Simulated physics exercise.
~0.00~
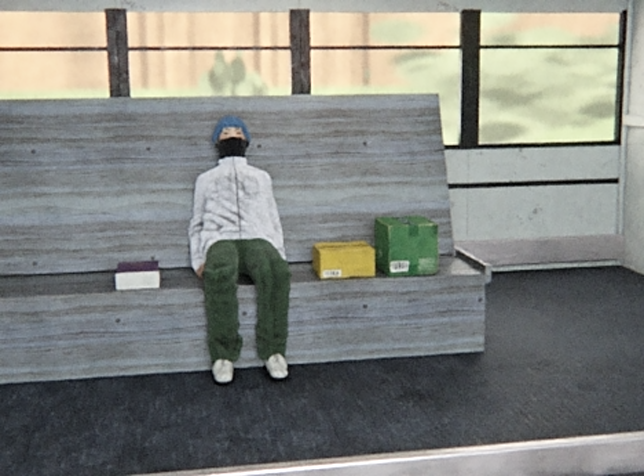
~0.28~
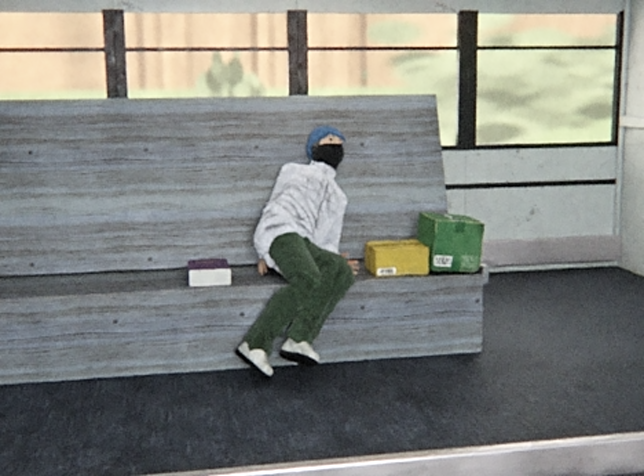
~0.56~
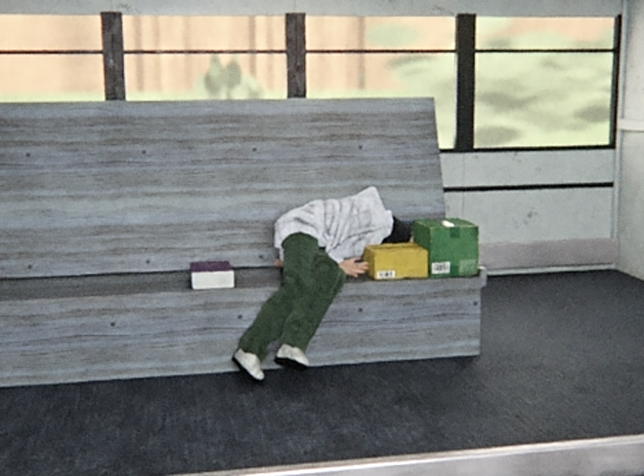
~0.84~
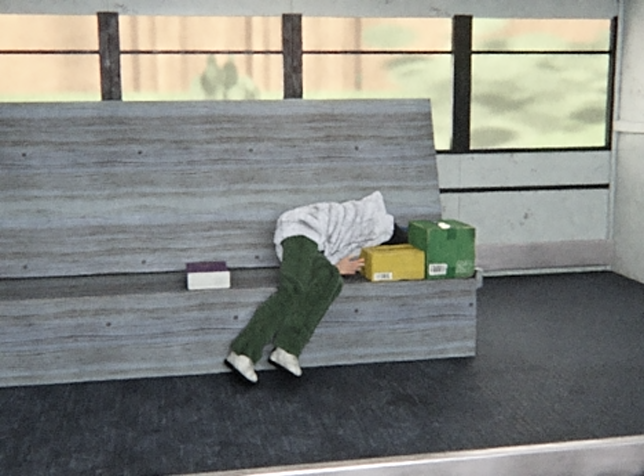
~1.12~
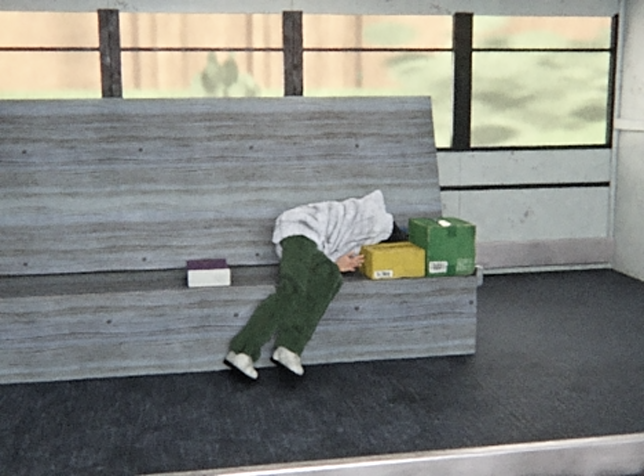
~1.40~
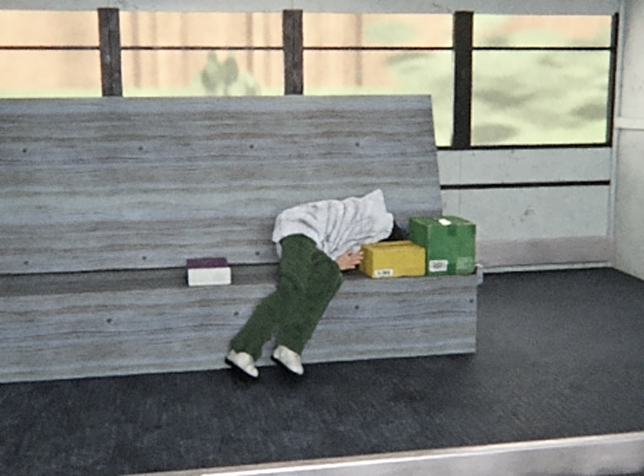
The footage shows a masked figure in a blue cap seated on a bench among boxes; the figure and boxes slide right, the figure slumps sideways with its head down behind the yellow box, and everything comes to rest with all three boxes still on the bench.
